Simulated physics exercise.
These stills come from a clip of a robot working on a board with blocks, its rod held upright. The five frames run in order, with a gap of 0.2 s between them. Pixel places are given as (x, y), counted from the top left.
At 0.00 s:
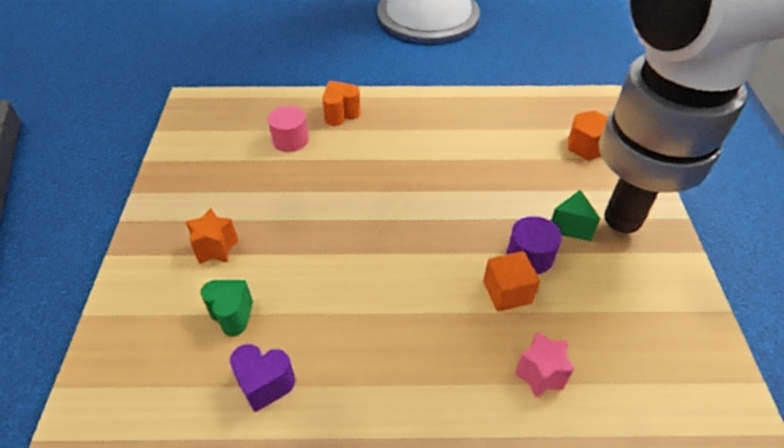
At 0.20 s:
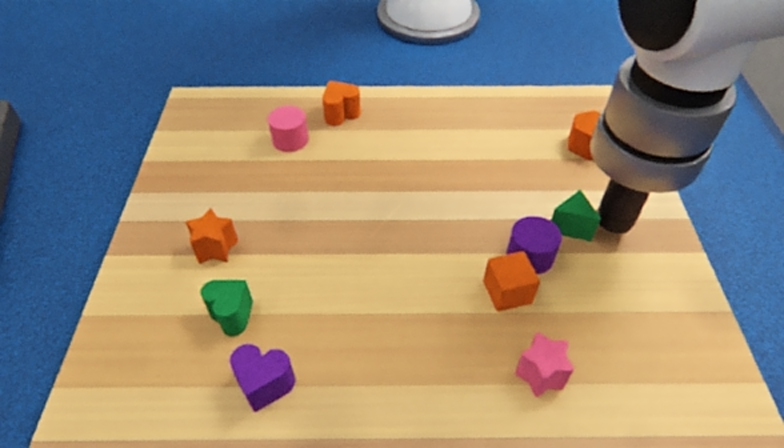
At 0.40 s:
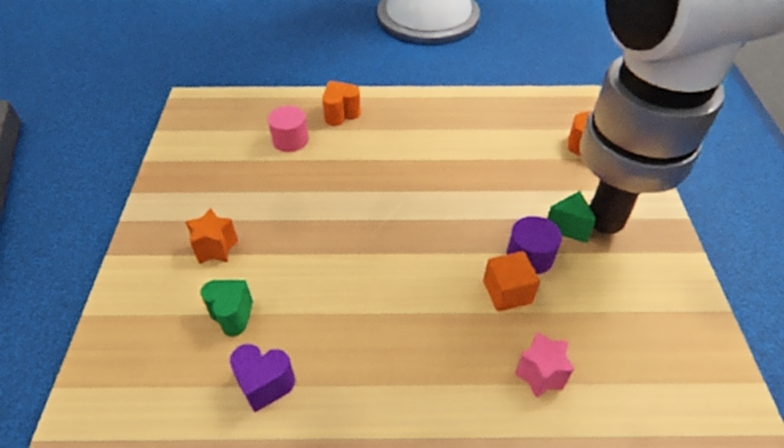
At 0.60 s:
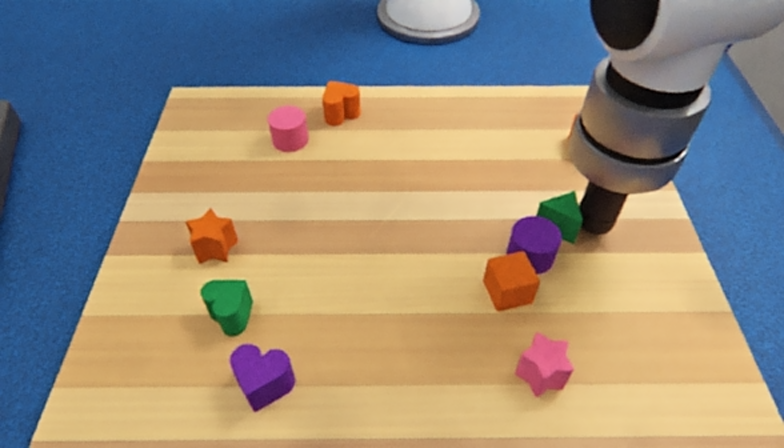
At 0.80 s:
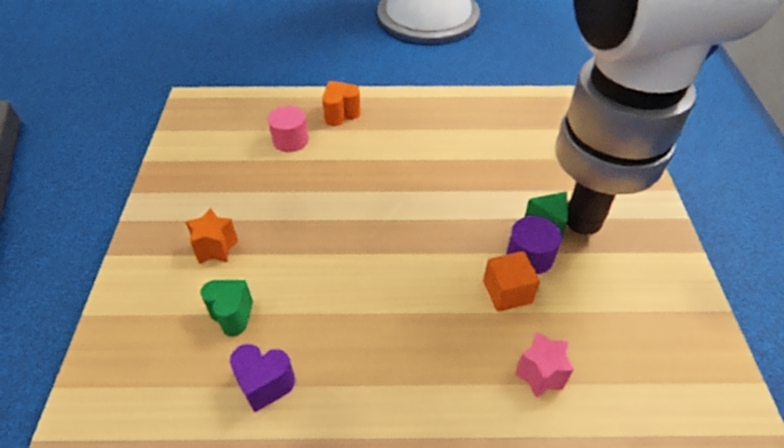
A robotic arm with a dark rod reaches over the right side of a striped wooden board on blue carpet, seen from above by a still camera. An orange star, green and purple hearts sit left, a pink cylinder and orange heart at the top, other coloured blocks right. The rod slides slowly left, pushing the green triangular block along behind the purple cylinder.
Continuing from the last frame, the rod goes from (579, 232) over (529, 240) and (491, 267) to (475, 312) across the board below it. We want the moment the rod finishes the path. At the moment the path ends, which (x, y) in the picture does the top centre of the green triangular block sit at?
I think it will end close to (500, 202).
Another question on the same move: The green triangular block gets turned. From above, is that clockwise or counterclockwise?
It twists with the clock when seen from above.
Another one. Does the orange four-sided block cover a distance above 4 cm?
It seems so.
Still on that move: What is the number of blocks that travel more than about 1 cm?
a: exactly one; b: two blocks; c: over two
c.
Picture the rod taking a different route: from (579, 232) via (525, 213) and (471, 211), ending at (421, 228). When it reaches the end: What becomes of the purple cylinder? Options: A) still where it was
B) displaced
That would be A.
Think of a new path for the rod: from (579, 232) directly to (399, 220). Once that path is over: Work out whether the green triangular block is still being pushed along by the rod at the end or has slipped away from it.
Before the rod.
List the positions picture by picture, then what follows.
Tip of the rod at (623, 220), middles of tops, orange four-sided block at (514, 270), purple cylinder at (537, 234), pink star at (549, 355), green triangular block at (579, 205), in the first picture.
Rod at (615, 220), nothing pushed, in the second picture.
Rod at (605, 221), green triangular block at (576, 205), in the third picture.
Rod at (595, 221), green triangular block at (566, 204), in the fourth picture.
Rod at (583, 222), orange four-sided block at (514, 270), purple cylinder at (537, 234), pink star at (549, 355), green triangular block at (554, 203), in the fifth picture.
The first path, step by step. One third of the way, rod at (531, 230); orange four-sided block at (505, 285); purple cylinder at (511, 244); green triangular block at (506, 201), turned 30° clockwise.
Two thirds of the way, rod at (493, 258); orange four-sided block at (497, 326), turned 30° anticlockwise; purple cylinder at (481, 280); green triangular block at (500, 202), turned 45° clockwise.
At the end, rod at (477, 302); orange four-sided block at (495, 367), turned 90° anticlockwise; purple cylinder at (458, 327); pink star unmoved; green triangular block at (500, 202), turned 45° clockwise.
